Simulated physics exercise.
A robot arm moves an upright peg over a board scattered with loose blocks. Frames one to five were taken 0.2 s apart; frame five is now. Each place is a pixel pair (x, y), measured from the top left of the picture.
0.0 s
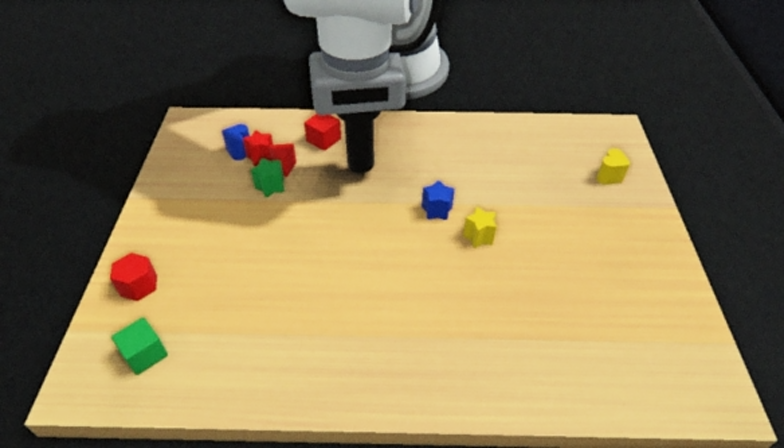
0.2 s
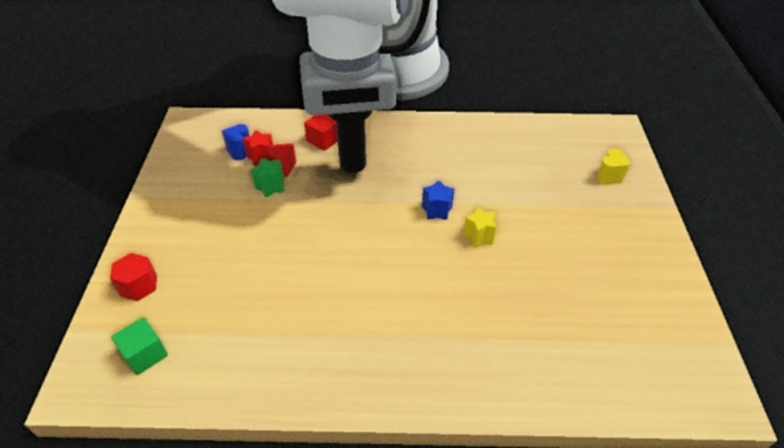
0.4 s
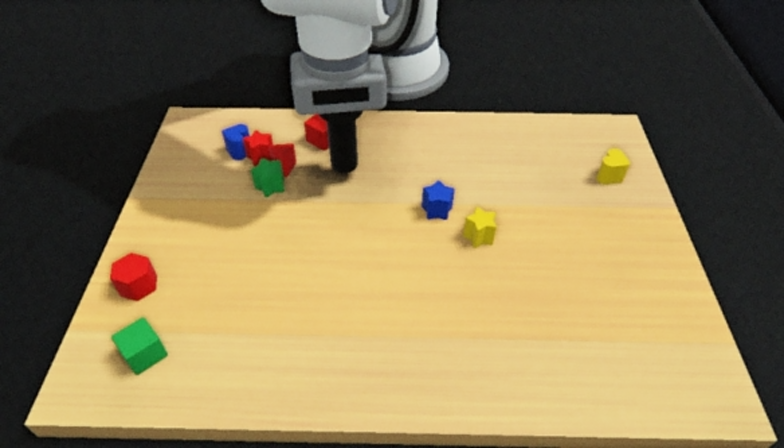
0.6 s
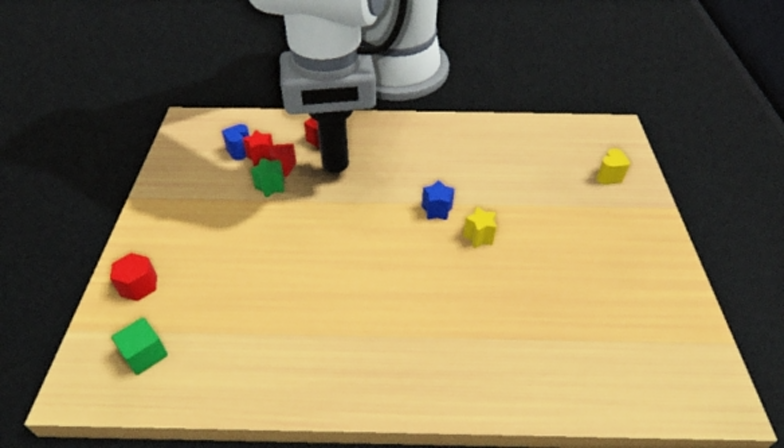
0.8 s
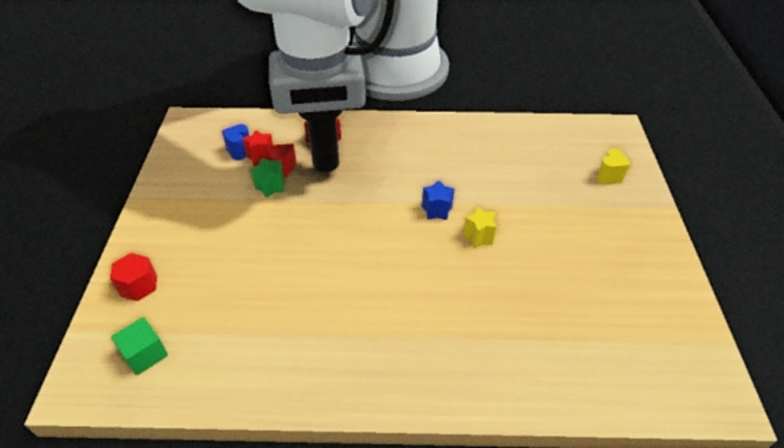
On a light wooden board scattered with red, green, blue and yellow blocks, a robot arm holds a dark upright peg near the far edge. The arm slides the peg a short way left, toward a cluster of small blocks, passing in front of a red block, while every block stays still.
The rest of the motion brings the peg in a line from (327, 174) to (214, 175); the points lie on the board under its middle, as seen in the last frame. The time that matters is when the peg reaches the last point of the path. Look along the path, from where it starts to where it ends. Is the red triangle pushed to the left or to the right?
It's set to shift right.
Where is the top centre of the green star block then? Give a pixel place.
My prediction: (247, 174).
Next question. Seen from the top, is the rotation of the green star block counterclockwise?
Final answer: Yes.
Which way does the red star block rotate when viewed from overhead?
Viewed from overhead, the red star block winds up turned anticlockwise.
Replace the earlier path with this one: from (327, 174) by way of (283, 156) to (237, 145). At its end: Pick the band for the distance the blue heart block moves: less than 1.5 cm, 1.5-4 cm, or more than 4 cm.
Displaced more than 4 cm.
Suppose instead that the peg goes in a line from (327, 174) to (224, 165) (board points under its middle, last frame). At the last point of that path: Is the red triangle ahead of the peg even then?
Yes, that is how it ends up.
On the path given first. One third of the way, peg (288, 165); blue heart block (230, 131); red star block (252, 134), turned 20° anticlockwise; green star block (262, 169), turned 15° anticlockwise; red triangle (270, 145), turned 40° clockwise.
Two thirds of the way, peg (250, 166); blue heart block (229, 131); red star block (252, 131), turned 35° anticlockwise; green star block (247, 173), turned 85° anticlockwise; red triangle (265, 141), turned 70° clockwise.
At the end, peg (211, 167); blue heart block (229, 131); red star block (252, 131), turned 35° anticlockwise; green star block (247, 174), turned 90° anticlockwise; red triangle (265, 141), turned 70° clockwise.
